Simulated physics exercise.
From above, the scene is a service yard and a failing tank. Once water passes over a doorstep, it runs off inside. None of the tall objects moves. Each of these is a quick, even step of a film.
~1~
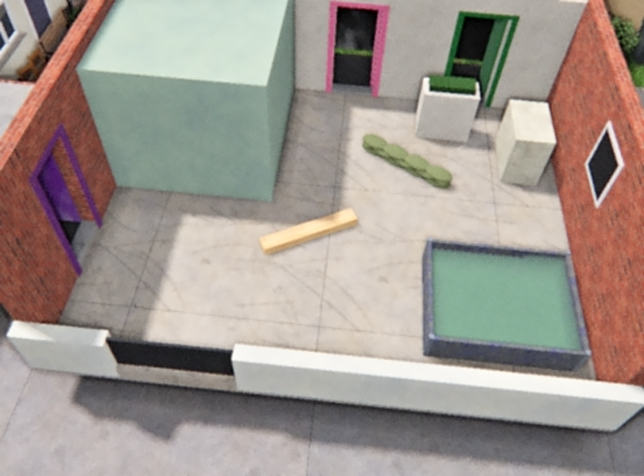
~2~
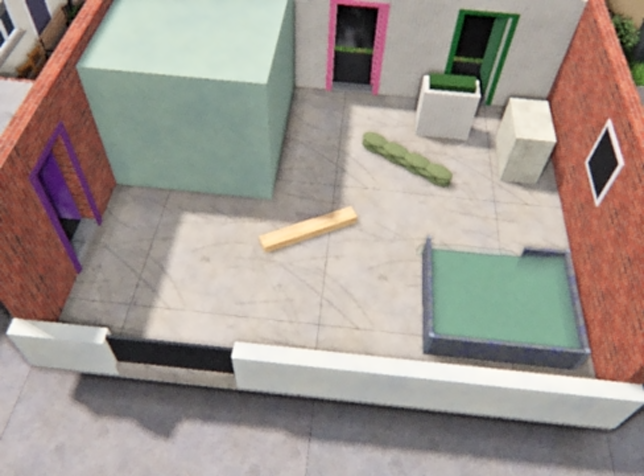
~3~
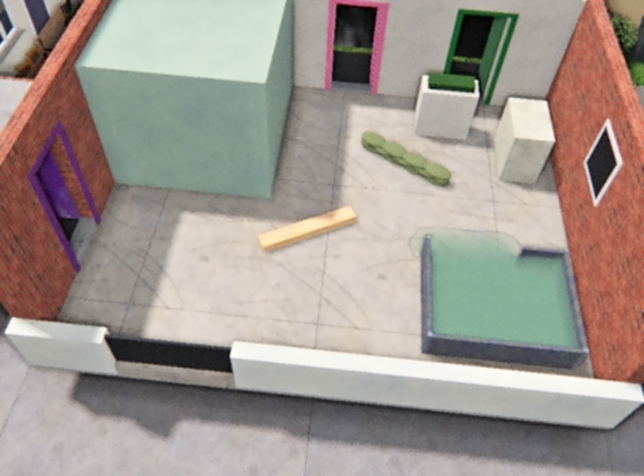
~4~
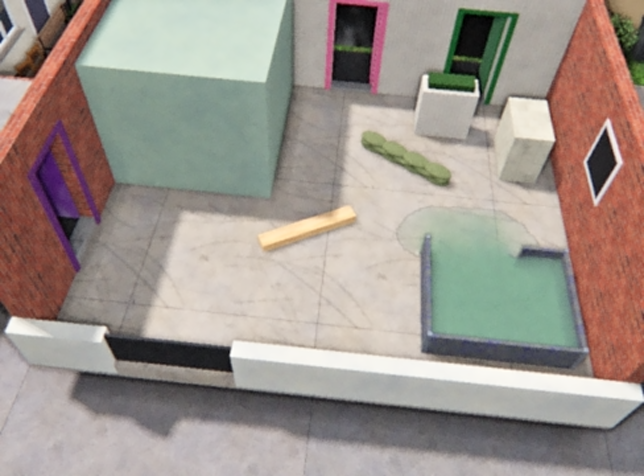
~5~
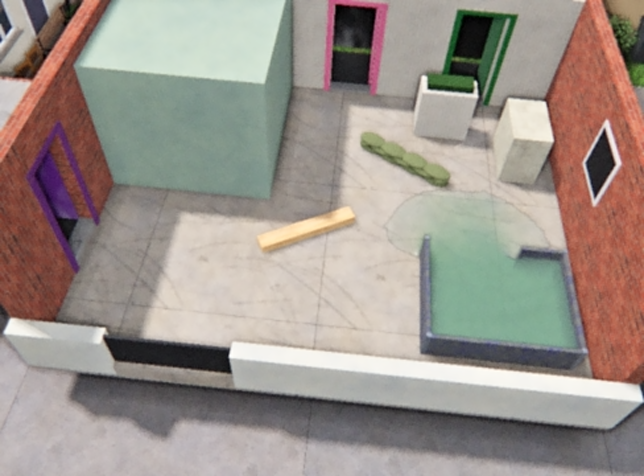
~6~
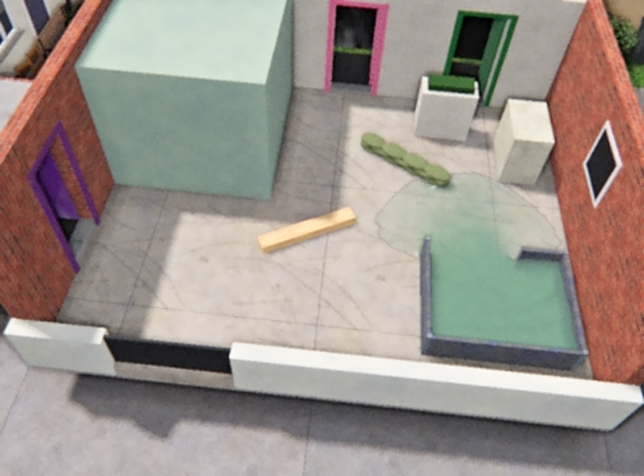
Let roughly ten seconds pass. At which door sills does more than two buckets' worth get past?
The pink door passes more than two buckets; the green door passes more than two buckets; the purple door passes two buckets or less.
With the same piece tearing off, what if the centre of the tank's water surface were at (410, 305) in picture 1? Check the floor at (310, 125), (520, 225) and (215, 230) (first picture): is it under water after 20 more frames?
First one gets inundated, next one gets inundated, last one stays unwetted.
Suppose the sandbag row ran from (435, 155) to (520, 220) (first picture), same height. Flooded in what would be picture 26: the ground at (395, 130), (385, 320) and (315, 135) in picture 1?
Going point by point, I'd say waterlogged, then left untouched, then waterlogged.
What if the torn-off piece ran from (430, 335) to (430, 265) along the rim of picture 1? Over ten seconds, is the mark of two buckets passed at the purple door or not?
What follows is that purple doesn't reach it.
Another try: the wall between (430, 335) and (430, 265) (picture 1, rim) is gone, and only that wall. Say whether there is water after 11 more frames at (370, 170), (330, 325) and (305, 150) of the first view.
Respectively: Parched, drenched and parched.
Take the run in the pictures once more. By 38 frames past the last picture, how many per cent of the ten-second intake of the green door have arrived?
I'd put it at 80 percent.
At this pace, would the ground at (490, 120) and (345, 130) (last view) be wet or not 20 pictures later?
Point one: Swamped. Point two: Swamped.
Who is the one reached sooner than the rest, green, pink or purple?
Going by the pictures, it would be the one in green.
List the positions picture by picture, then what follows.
The first frame shows the tank at (502, 296) is whole and still.
In the second frame, the front is at (423, 249), out from the gap on the tank's far side.
In the third frame, water pours out on the tank's far side and has run to (415, 243).
In the fourth frame, water pours out on the tank's far side and has run to (510, 221).
In the fifth frame, the front is at (490, 198), out from the gap on the tank's far side.
In the sixth frame, the front is at (473, 177), out from the gap on the tank's far side.
A moment on, water covers 20 % of the floor; the pink door not reached, the green door not reached, the purple door not reached.
Next, water covers 30 % of the floor; the pink door not reached, the green door under two buckets in, the purple door not reached.
Then, water covers 40 % of the floor; the pink door not reached, the green door over two buckets in, the purple door not reached.
Later, water covers 50 % of the floor; the pink door under two buckets in, the green door far over two buckets in, the purple door not reached.
In the end, water covers 60 % of the floor; the pink door over two buckets in, the green door far over two buckets in, the purple door wet at the sill, nothing in.
